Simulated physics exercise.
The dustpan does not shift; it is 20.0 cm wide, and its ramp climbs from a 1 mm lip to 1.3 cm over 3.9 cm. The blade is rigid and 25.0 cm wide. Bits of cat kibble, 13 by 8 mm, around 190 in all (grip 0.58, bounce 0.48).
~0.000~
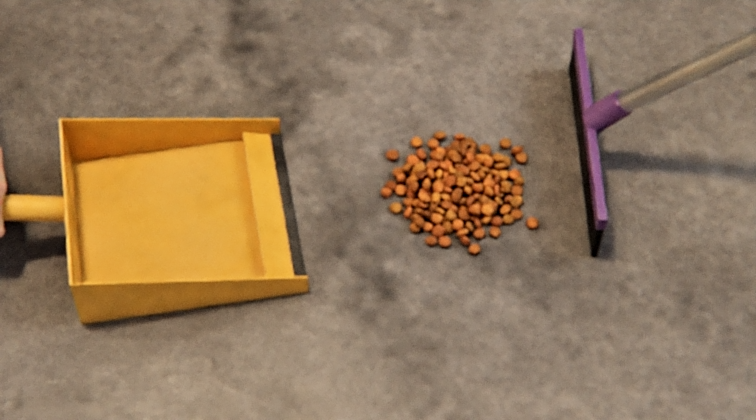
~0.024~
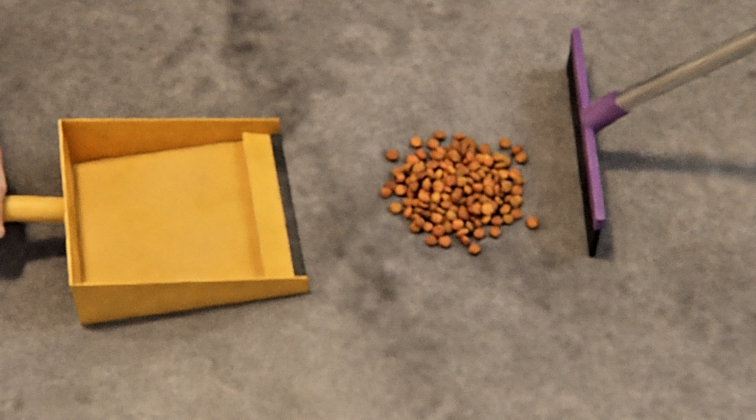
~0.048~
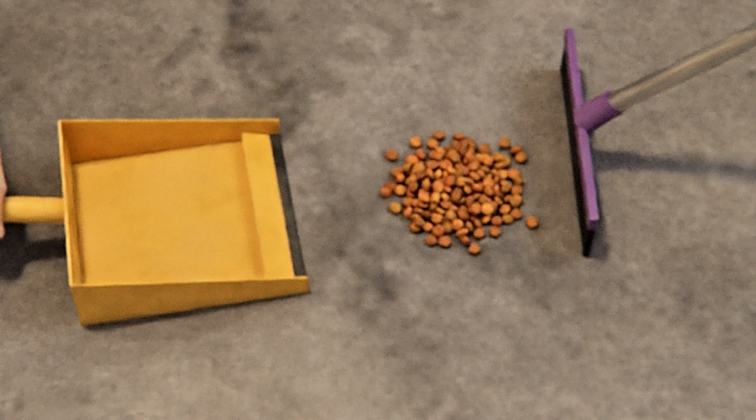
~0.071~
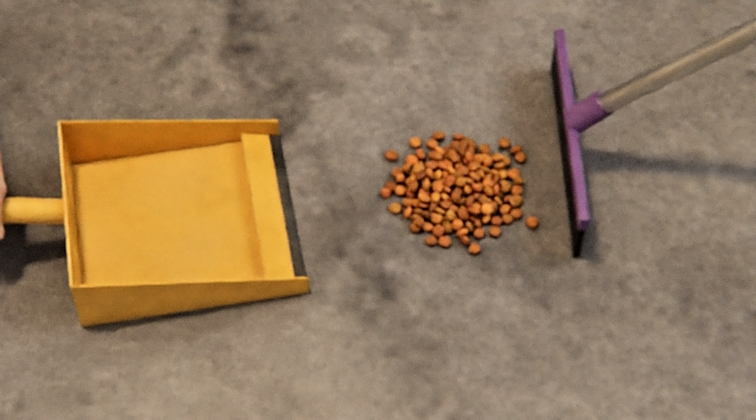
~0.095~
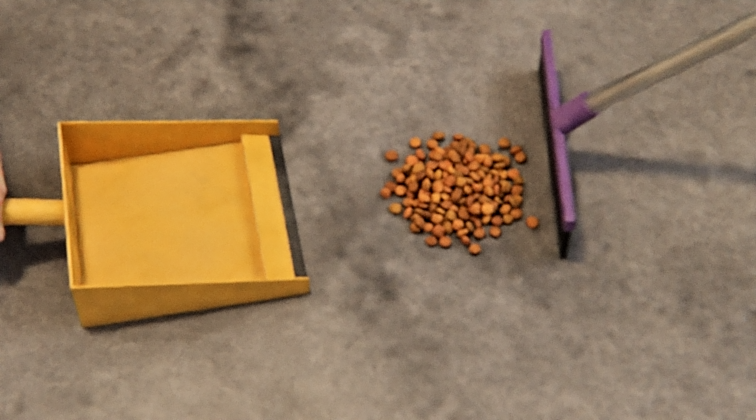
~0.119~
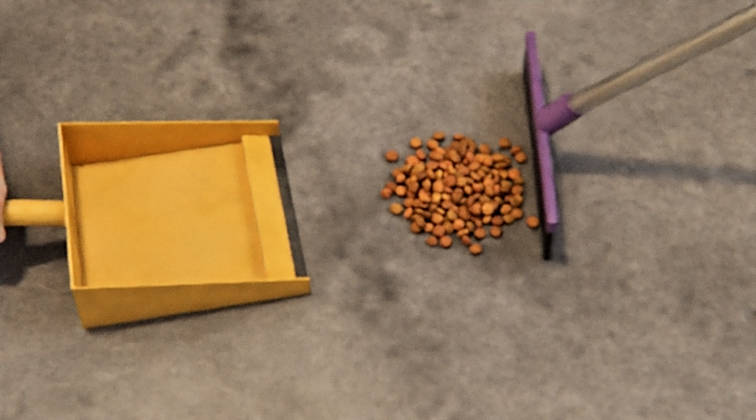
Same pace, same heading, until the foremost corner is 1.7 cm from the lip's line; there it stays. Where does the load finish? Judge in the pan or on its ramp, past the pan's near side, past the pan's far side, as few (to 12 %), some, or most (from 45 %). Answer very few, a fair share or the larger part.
In the pan or on its ramp: A fair share; past the pan's near side: Very few; past the pan's far side: Very few.
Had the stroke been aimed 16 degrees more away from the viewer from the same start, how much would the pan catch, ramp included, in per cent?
In that case some 35 per cent.
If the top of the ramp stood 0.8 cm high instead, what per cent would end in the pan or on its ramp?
Then about 45 per cent.
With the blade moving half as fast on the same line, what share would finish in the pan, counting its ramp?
Then about 35 per cent.
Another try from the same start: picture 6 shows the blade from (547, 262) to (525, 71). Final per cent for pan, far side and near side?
Pan 15, far 5, near 20.
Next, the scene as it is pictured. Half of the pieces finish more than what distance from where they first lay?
Roughly 18 cm.
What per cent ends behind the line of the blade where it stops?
About 0 per cent.
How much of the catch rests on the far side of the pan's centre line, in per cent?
Roughly 50 per cent.
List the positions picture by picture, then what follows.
The first frame shows blade from (601, 223) to (578, 38), moved 0.0 cm, 0 of the pieces shifted so far; middle of the pieces at (458, 183); pan at (166, 227).
The second frame shows blade from (599, 223) to (575, 38), moved 0.2 cm, 0 of the pieces shifted so far; middle of the pieces at (457, 183).
The third frame shows blade from (593, 223) to (569, 38), moved 0.8 cm, 0 of the pieces shifted so far; middle of the pieces at (457, 183).
The fourth frame shows blade from (583, 224) to (559, 39), moved 1.8 cm, 0 of the pieces shifted so far; middle of the pieces at (457, 183).
The fifth frame shows blade from (569, 225) to (546, 40), moved 3.2 cm, 0 of the pieces shifted so far; middle of the pieces at (457, 183).
The sixth frame shows blade from (552, 226) to (530, 41), moved 4.9 cm, 0 of the pieces shifted so far; middle of the pieces at (458, 183); pan at (167, 230). Its pace works out near 0.71 m/s, heading 4 degrees away from the viewer's side.
After 0.28 s, middle of the blade 14 cm from the lip; 0 % over the lip, far side 0 %, near side 0 %.
Then, at 0.39 s, middle of the blade 7 cm from the lip; 0 % over the lip, far side 5 %, near side 0 %.
Then, at 0.63 s, middle of the blade 4 cm from the lip; 40 % over the lip, far side 5 %, near side 0 %.
At rest (1.0 s), pan 40 %, near side 0 %, far side 5 %, in front of the lip or behind the blade 50 %.
